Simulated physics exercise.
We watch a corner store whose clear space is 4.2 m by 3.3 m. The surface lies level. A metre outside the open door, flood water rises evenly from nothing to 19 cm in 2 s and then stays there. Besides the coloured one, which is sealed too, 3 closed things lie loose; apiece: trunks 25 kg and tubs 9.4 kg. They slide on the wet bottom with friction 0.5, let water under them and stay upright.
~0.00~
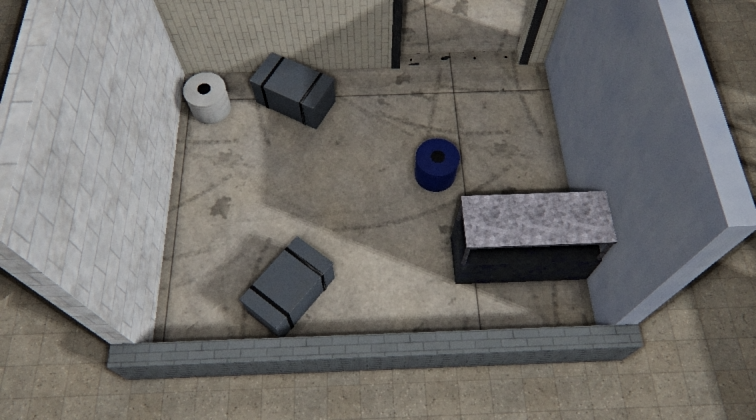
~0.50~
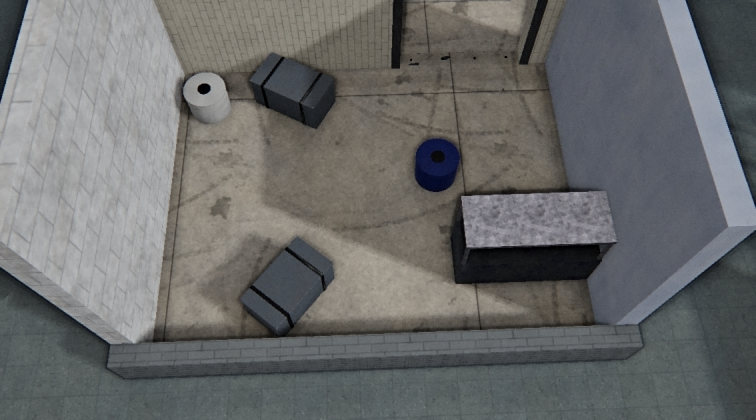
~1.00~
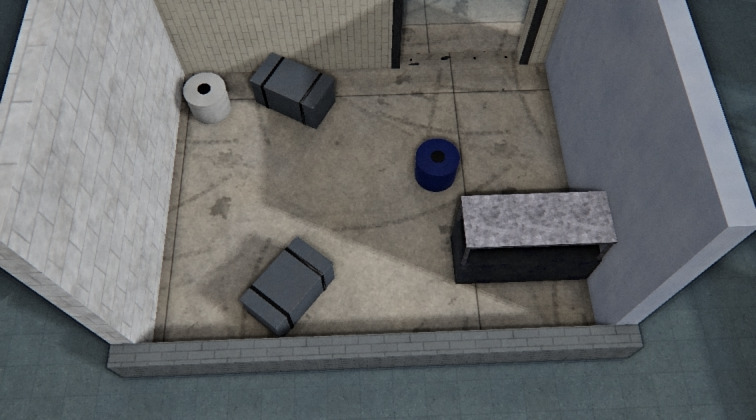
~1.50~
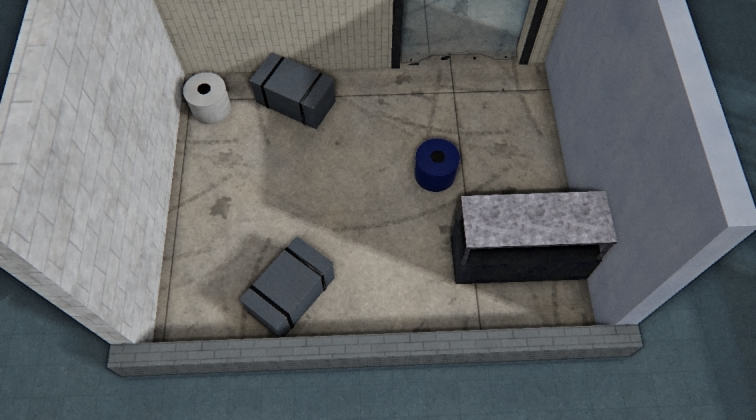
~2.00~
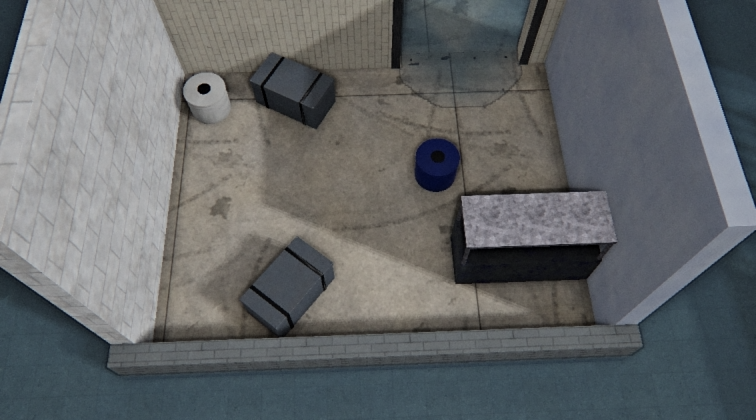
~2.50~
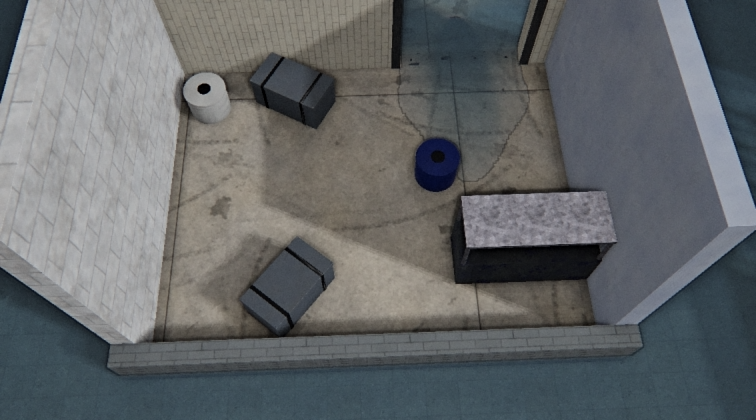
Corner store with an open doorway, floodwater spreading around the outside walls, then creeping in across the floor toward a still blue tub.
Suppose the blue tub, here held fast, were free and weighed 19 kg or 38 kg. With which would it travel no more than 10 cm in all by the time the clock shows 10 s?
Verdict: Only the higher weight holds it.
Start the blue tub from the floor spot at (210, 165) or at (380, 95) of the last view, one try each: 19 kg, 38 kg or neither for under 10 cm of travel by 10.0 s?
In that order: It takes the larger; either load holds.
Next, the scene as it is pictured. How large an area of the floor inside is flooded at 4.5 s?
Roughly 8.0 m2.
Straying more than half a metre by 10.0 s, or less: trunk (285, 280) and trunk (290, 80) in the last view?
In that order: More, short of it.
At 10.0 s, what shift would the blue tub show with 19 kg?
Roughly 140 cm.
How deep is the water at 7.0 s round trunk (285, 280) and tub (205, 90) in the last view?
Roughly 6 and 4 cm.
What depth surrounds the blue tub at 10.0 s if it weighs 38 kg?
Roughly 10 cm.
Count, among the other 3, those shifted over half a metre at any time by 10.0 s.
1 of them.
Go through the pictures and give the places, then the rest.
The blue tub at (438, 157) rests on the ground; 0.0 m2 under water; 0 of 4 have shifted, in the first frame.
The blue tub at (438, 157), on the bottom; 0.0 m2 under water; 0 of 4 have shifted, in the second frame.
The blue tub at (438, 157) rests on the ground; water covers 0.0 m2; 0 of 4 have shifted, in the third frame.
The blue tub at (438, 157) rests on the ground; 0.0 m2 under water; 0 of 4 have shifted, in the fourth frame.
The blue tub at (438, 157), on the bottom; water covers 0.6 m2; 0 of 4 have shifted, in the fifth frame.
The blue tub at (438, 157), on the bottom; water covers 1.6 m2; 0 of 4 have shifted, in the sixth frame.
After 3.5 s the blue tub would be 12 cm from its start with 19 kg and 0 cm from its start with 38 kg; 7 cm of water round it then.
After 4.5 s the blue tub would be 23 cm from its start with 19 kg and 0 cm from its start with 38 kg; 6 cm of water round it then.
After 7.0 s the blue tub would be 103 cm from its start with 19 kg and 0 cm from its start with 38 kg; 10 cm of water round it then.
After 10.0 s the blue tub would be 143 cm from its start with 19 kg and 0 cm from its start with 38 kg; 10 cm of water round it then.
